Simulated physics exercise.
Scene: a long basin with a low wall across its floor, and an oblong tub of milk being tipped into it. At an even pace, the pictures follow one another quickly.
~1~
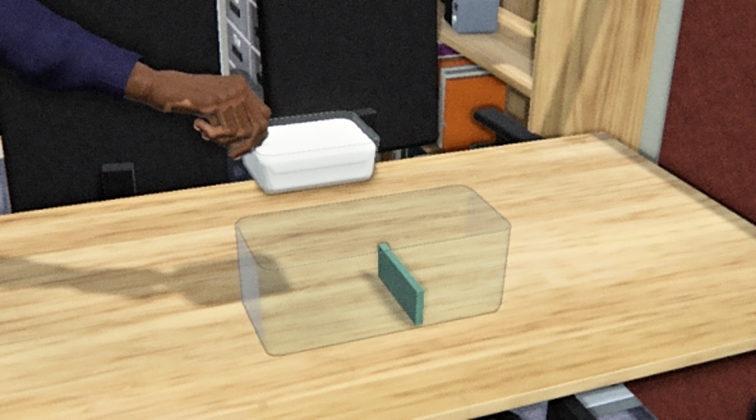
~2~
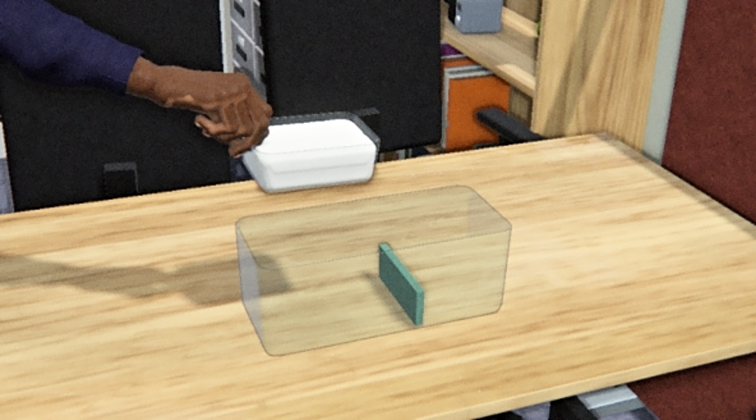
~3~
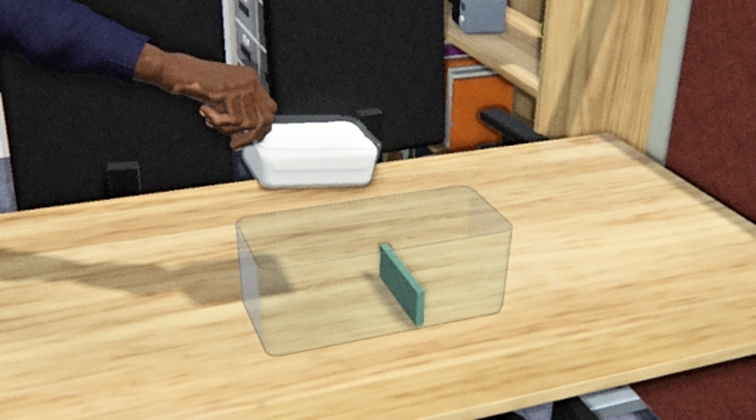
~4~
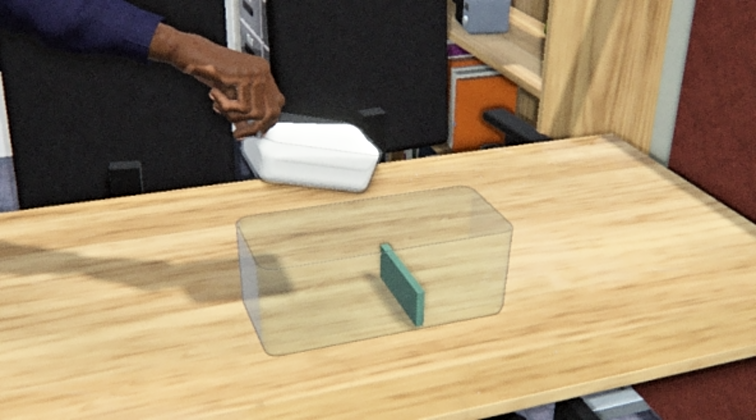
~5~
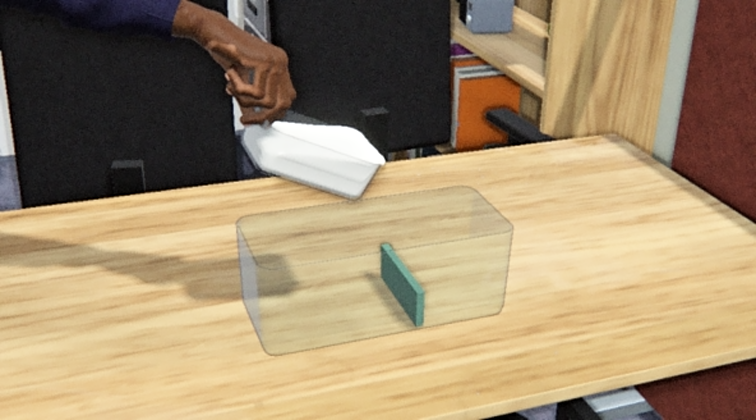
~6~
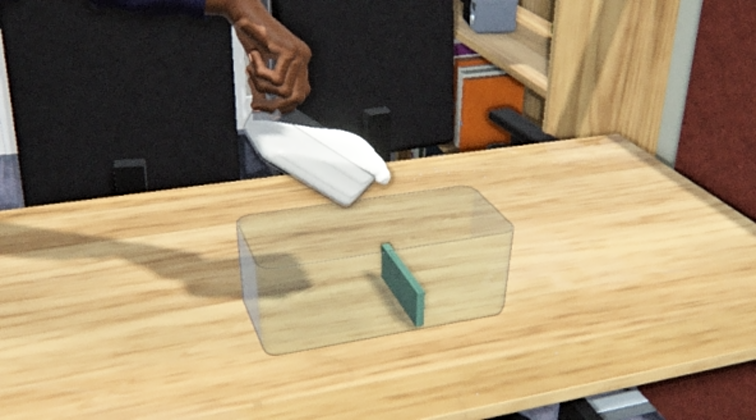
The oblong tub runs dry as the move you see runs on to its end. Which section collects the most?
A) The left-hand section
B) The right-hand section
Option A: The left-hand section.
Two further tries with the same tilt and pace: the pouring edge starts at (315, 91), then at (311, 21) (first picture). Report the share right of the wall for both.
You'd get 5 percent from the first and 10 percent from the second.
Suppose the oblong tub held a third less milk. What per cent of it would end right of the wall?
Near 15 %.
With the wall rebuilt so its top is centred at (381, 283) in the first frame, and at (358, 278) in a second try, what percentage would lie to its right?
It works out to around 60 per cent for the first and around 80 per cent for the second.
A moment on, the tilt is 109° and 4 per cent is still to pour, 44 is left of the wall and 38 right of it.
Next, the tilt is 120° and 0 per cent is still to pour, 57 is left of the wall and 36 right of it.
Then the tilt is 120° and 0 per cent is still to pour, 58 is left of the wall and 36 right of it.
Later the tilt is 120° and 0 per cent is still to pour, 58 is left of the wall and 36 right of it.
In the end 58 per cent lies left of the wall, 36 right of it and 5 outside.
